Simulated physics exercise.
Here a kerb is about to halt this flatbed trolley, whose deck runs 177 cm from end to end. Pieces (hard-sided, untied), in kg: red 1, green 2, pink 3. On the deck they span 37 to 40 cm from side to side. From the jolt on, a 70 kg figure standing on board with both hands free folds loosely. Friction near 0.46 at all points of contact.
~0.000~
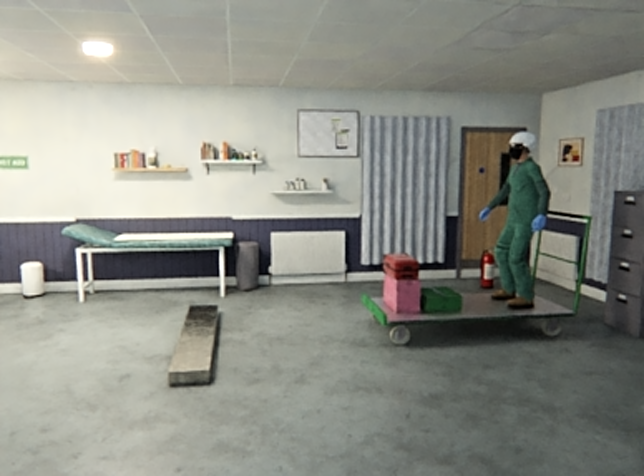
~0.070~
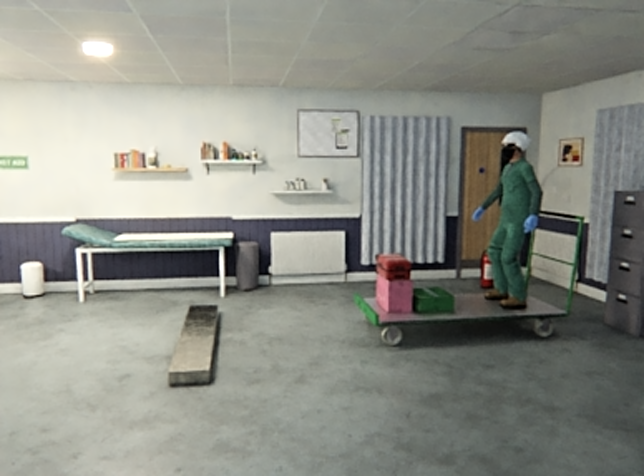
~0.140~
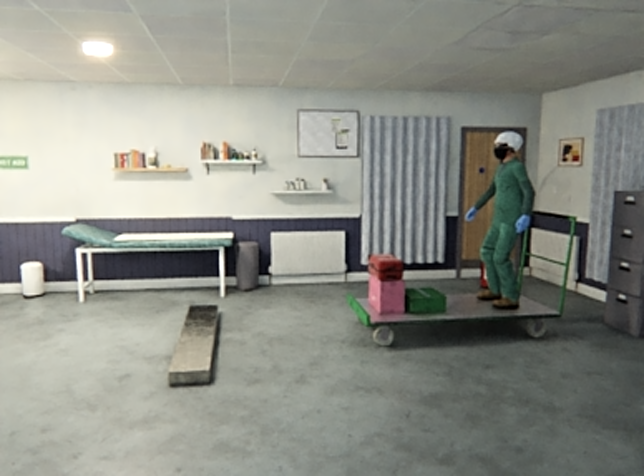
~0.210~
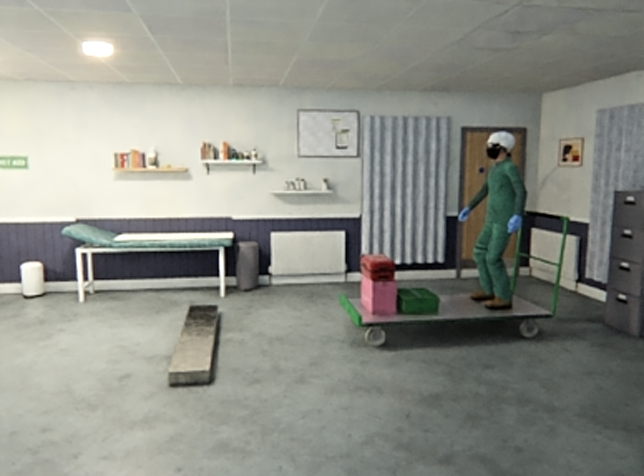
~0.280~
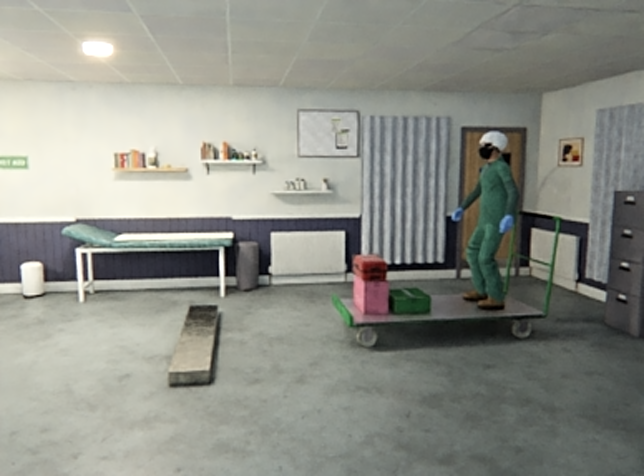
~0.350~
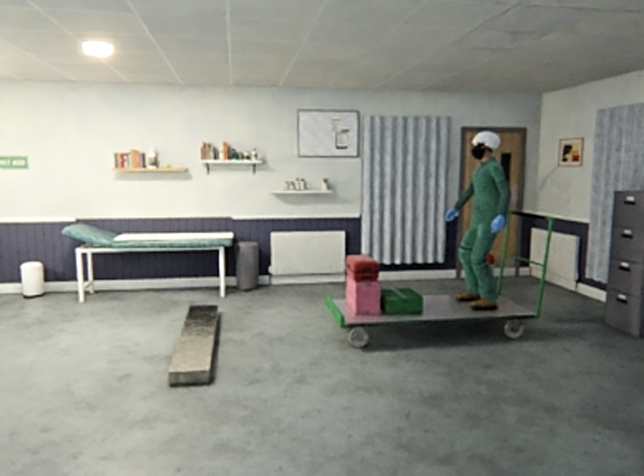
The footage shows a flatbed trolley rolling steadily leftward across a grey-floored room, carrying stacked red and pink items, a green parcel and a standing masked figure in green, whose arms hang slightly away from the body.
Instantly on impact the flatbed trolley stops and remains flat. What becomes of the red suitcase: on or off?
It does not quit the deck.
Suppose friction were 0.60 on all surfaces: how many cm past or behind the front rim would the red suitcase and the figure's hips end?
You'd find the red piece 20 behind and the hips 120 behind as well.
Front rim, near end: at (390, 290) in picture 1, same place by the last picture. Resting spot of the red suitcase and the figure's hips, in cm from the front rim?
Red 40 past, hips 110 behind.
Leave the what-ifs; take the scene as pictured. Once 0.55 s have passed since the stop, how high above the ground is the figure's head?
Height: Approx. 80 cm above ground.
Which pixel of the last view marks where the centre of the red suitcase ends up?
Roughly at (217, 272).
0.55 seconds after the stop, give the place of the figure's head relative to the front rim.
About 60 cm behind the front rim.
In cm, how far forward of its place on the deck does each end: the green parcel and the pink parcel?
Forward shift, cm - green: 15; pink: 10.
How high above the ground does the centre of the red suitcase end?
Height: Some 65 centimetres.
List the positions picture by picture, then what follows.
In the first frame, red suitcase (401, 267), green parcel (437, 299), rim corner (385, 321); 0 cm covered, 152 to go.
In the second frame, red suitcase (393, 267), green parcel (429, 299), rim corner (377, 322); 7 cm covered, 145 to go.
In the third frame, red suitcase (385, 267), green parcel (422, 299), rim corner (369, 322); 15 cm covered, 137 to go.
In the fourth frame, red suitcase (377, 267), green parcel (414, 300), rim corner (360, 323); 22 cm covered, 130 to go.
In the fifth frame, red suitcase (370, 267), green parcel (407, 300), rim corner (351, 323); 30 cm covered, 122 to go.
In the sixth frame, red suitcase (362, 268), green parcel (399, 300), rim corner (343, 323); 37 cm covered, 115 to go. Speed about 1.1 m/s.
The wheels strike at 1.43 s.
After 1.98 s the red suitcase is 12 cm behind the rim, tilted 0°, near (217, 272) in the last picture's view.
After 2.43 s the red suitcase is 12 cm behind the rim, tilted 0°, near (217, 272) in the last picture's view.
Final state at 4.2 s, nothing is past the rim; behind it, red suitcase, green parcel, pink parcel and the figure's hips.
